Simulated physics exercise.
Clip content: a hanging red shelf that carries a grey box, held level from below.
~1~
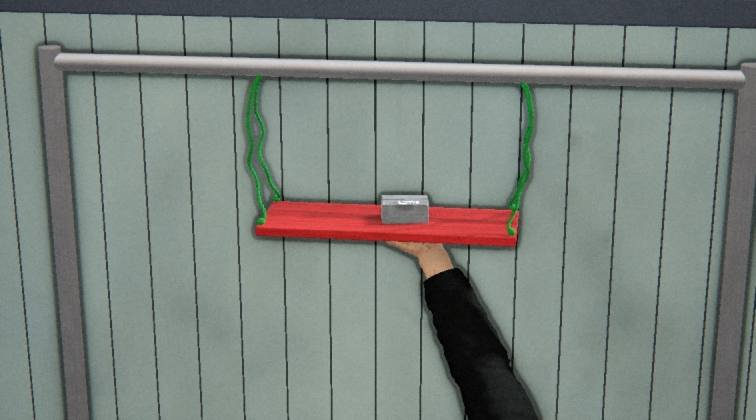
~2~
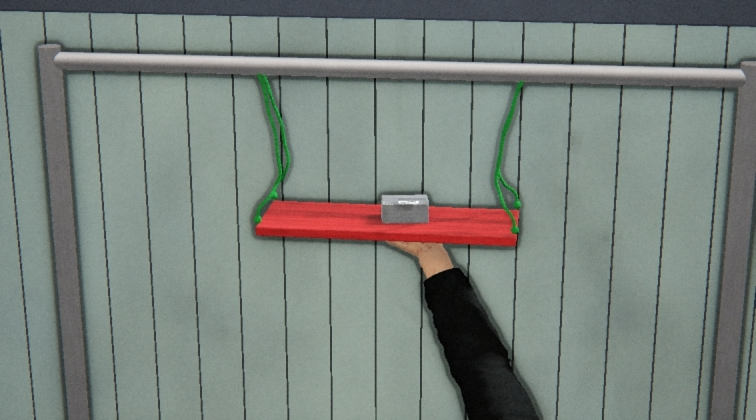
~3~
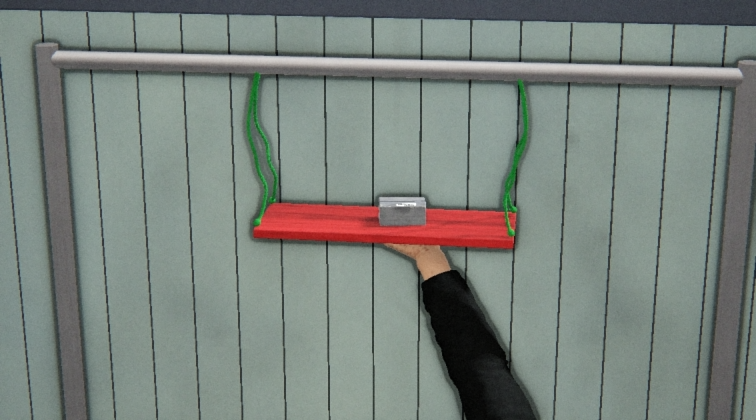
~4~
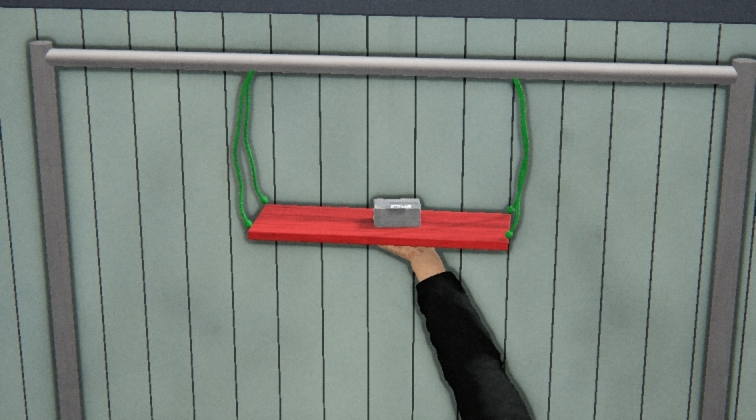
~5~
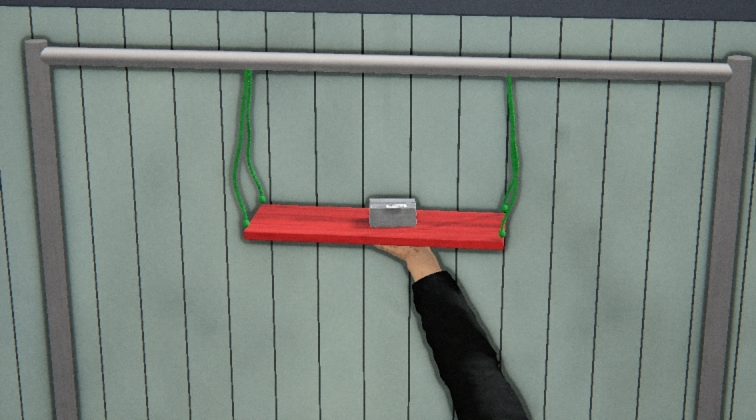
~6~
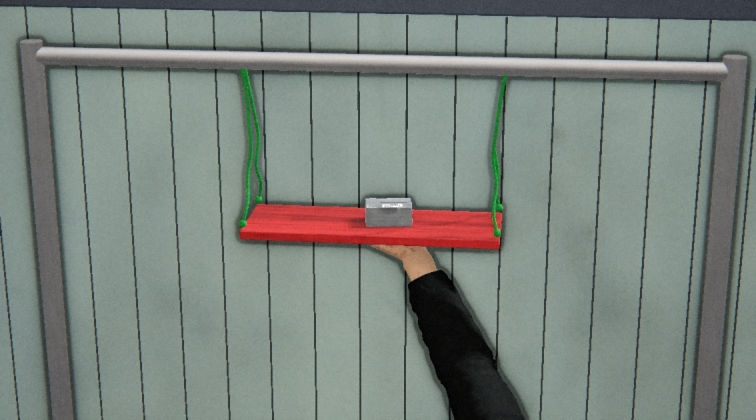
Red hanging shelf carrying a grey box, held from below by a dark-sleeved arm, shifting slightly left as its green strings sway.
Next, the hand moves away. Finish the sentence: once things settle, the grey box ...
... remains in place.
Then, 0.48 s later than the last view, board level; box on the board near (389, 216).
Finally, board level; box on the board near (389, 216). The grey box keeps its place.
